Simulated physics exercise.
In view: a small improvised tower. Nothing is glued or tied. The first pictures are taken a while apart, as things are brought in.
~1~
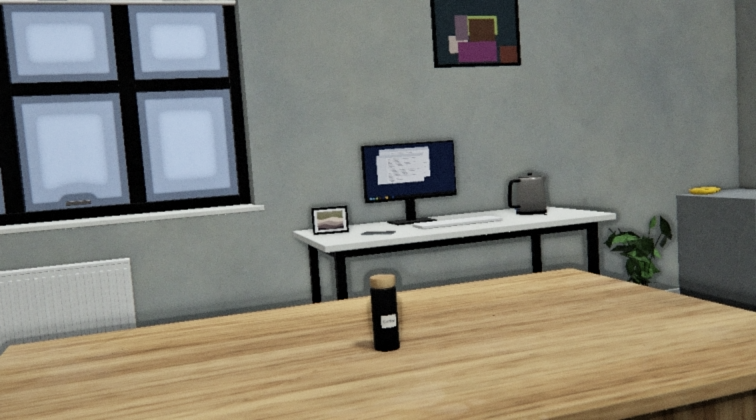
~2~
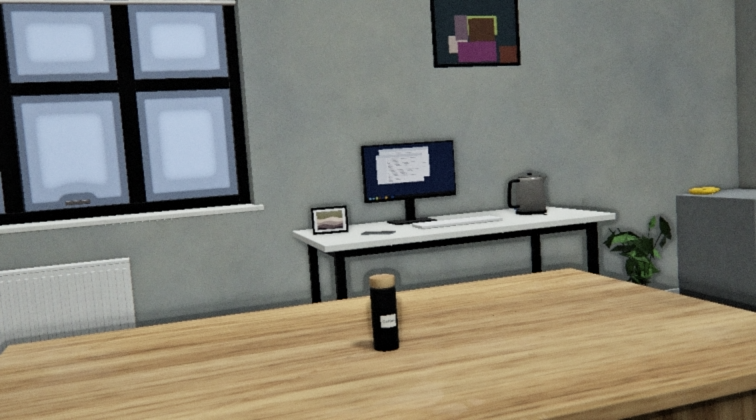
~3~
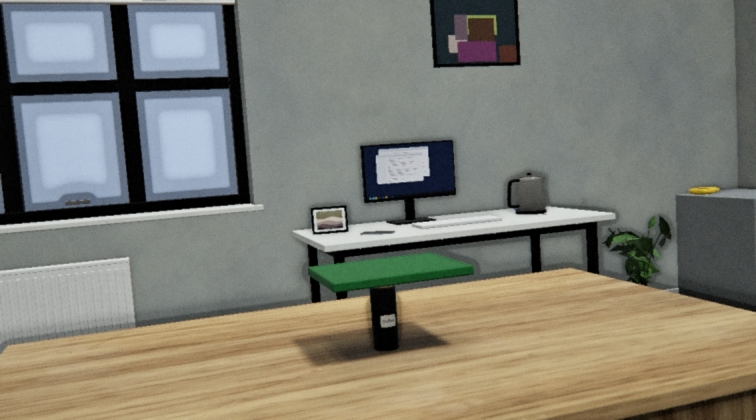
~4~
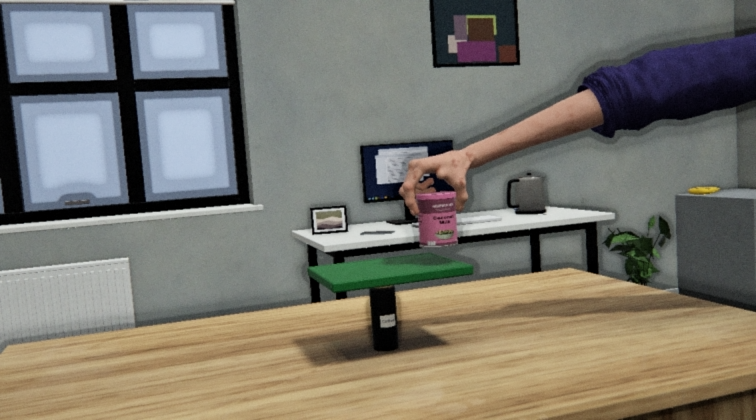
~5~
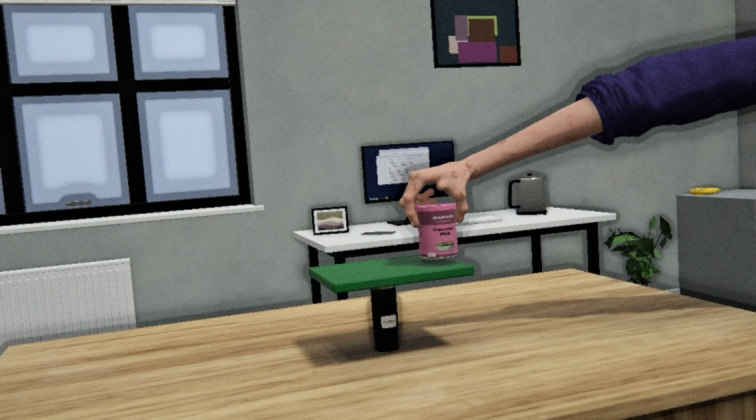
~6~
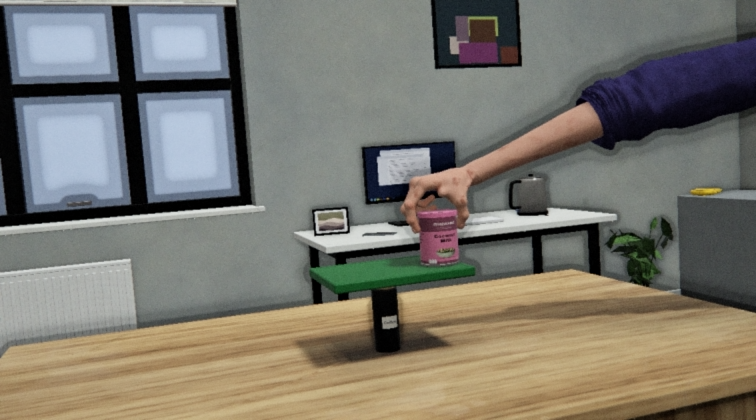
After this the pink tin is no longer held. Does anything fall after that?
In the end the stack comes apart.
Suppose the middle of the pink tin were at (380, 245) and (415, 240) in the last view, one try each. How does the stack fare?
First try: It keeps its balance; second try: It comes apart.
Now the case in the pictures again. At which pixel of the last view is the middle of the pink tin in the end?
Near (511, 319).
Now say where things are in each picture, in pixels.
In the first frame, the last thing is not in view yet; black shaker (385, 313).
In the second frame, the last thing is not in view yet; black shaker (384, 313).
In the third frame, the last thing is not in view yet; black shaker (384, 312).
In the fourth frame, on its way; pink tin (437, 220); black shaker (384, 312).
In the fifth frame, on its way; pink tin (437, 231); black shaker (385, 313).
In the sixth frame, set down, still held; pink tin (439, 237); black shaker (386, 314).
Then, 0.40 s after the last picture, pink tin now fallen; green lid tipped 70° from how it was.
Then, 0.80 s after the last picture, green lid now fallen; black shaker tipped 49° from how it was.
At rest, fallen, black shaker, pink tin and green lid. Seen from the same camera at the end, pink tin near (511, 319). The stack gives way.
